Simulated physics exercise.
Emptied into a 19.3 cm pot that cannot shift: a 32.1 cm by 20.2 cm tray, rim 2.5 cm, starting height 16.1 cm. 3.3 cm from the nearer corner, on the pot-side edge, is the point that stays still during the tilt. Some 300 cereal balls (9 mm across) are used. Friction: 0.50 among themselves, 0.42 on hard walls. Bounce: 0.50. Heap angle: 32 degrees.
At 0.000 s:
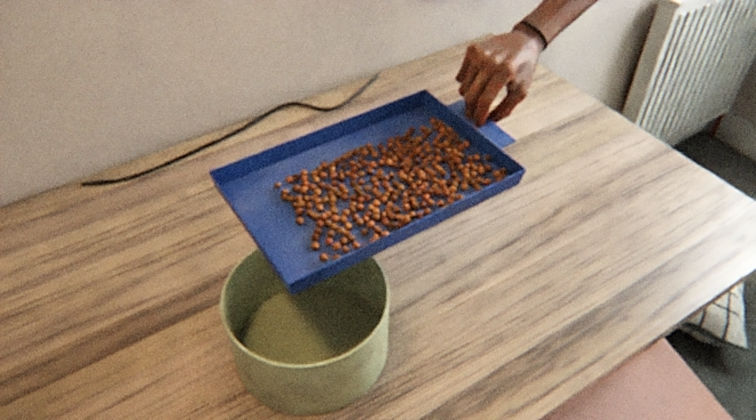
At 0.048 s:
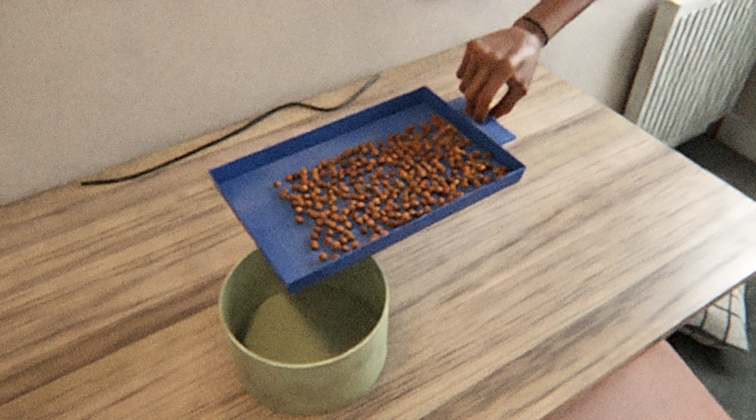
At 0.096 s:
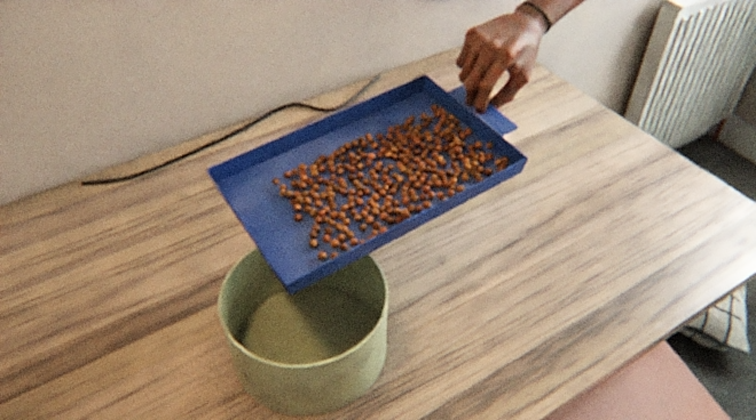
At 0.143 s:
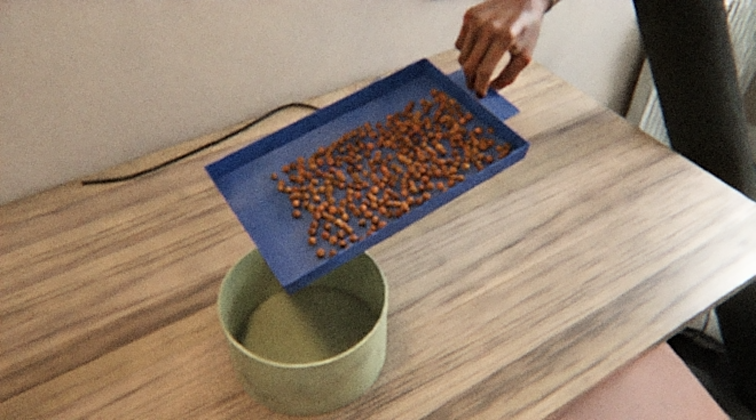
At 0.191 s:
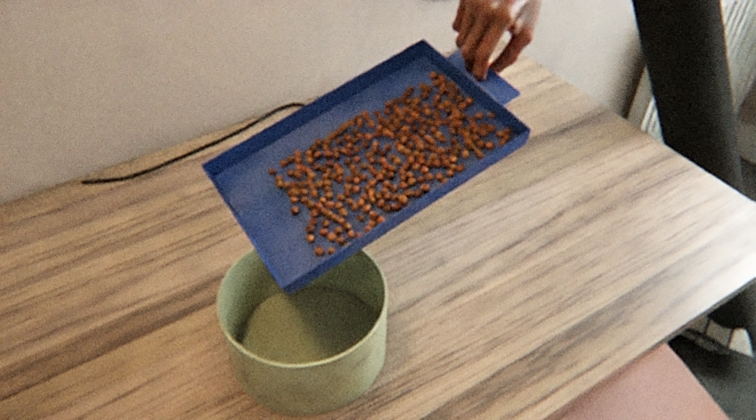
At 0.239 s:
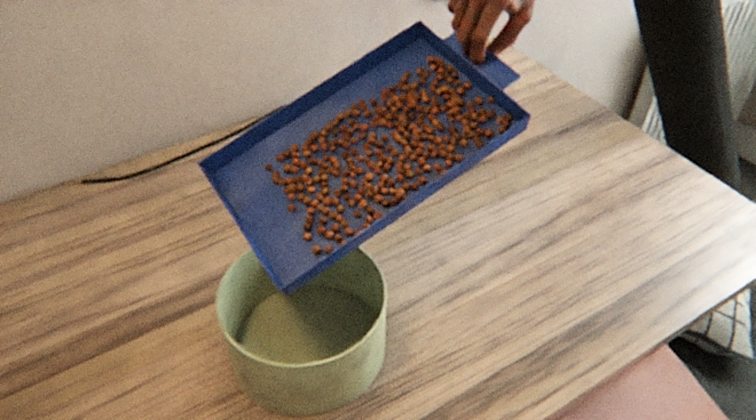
A hand tilts a blue tray of small brown balls above a green pot.
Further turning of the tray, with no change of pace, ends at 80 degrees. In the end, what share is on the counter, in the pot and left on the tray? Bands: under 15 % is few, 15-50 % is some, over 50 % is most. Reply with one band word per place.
Counter some, pot some, tray some.
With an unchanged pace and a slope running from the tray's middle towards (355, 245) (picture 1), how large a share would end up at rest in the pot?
The share would be about 65 percent.
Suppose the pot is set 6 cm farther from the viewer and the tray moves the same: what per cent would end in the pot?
Expect something close to 5 per cent.
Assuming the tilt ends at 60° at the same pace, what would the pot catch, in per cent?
I'd put it at close to 15 per cent.
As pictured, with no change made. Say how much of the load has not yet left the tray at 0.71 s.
Roughly 95 percent of the load, I'd say.
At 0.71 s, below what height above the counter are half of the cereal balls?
Around 20 cm up.
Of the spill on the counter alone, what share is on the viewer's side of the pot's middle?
Estimate: Close to 60 per cent of the pieces.
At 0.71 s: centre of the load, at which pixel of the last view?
At that moment the load's centre is around (267, 248).
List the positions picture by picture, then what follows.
Tray tilt 0 degrees, front corners at (290, 280) and (522, 169); middle of the pieces at (395, 184); pot at (306, 293), in the first frame.
Tray tilt 1 degrees, front corners at (289, 280) and (523, 166); middle of the pieces at (395, 182), in the second frame.
Tray tilt 4 degrees, front corners at (287, 281) and (524, 157), lowest corner left front; middle of the pieces at (395, 176), in the third frame.
Tray tilt 9 degrees, front corners at (285, 282) and (526, 143), lowest corner left front; middle of the pieces at (394, 167), in the fourth frame.
Tray tilt 14 degrees, front corners at (283, 284) and (527, 129), lowest corner left front; middle of the pieces at (392, 157), in the fifth frame.
Tray tilt 19 degrees, front corners at (281, 285) and (526, 115), lowest corner left front; middle of the pieces at (389, 149); pot at (302, 293). Its pace works out near 105 degrees a second, in the sixth frame.
Then, at 0.52 s, tilt 49 degrees; the tray holds 100 %, the pot 0 %.
Then, at 0.71 s, tilt 69 degrees; the tray holds 95 %, the pot 0 %.
After 1.02 s, tilt 80 degrees; the tray holds 45 %, the pot 20 %.
By 1.8 s all is still; counter 35 %, pot 30 %, tray 40 %.
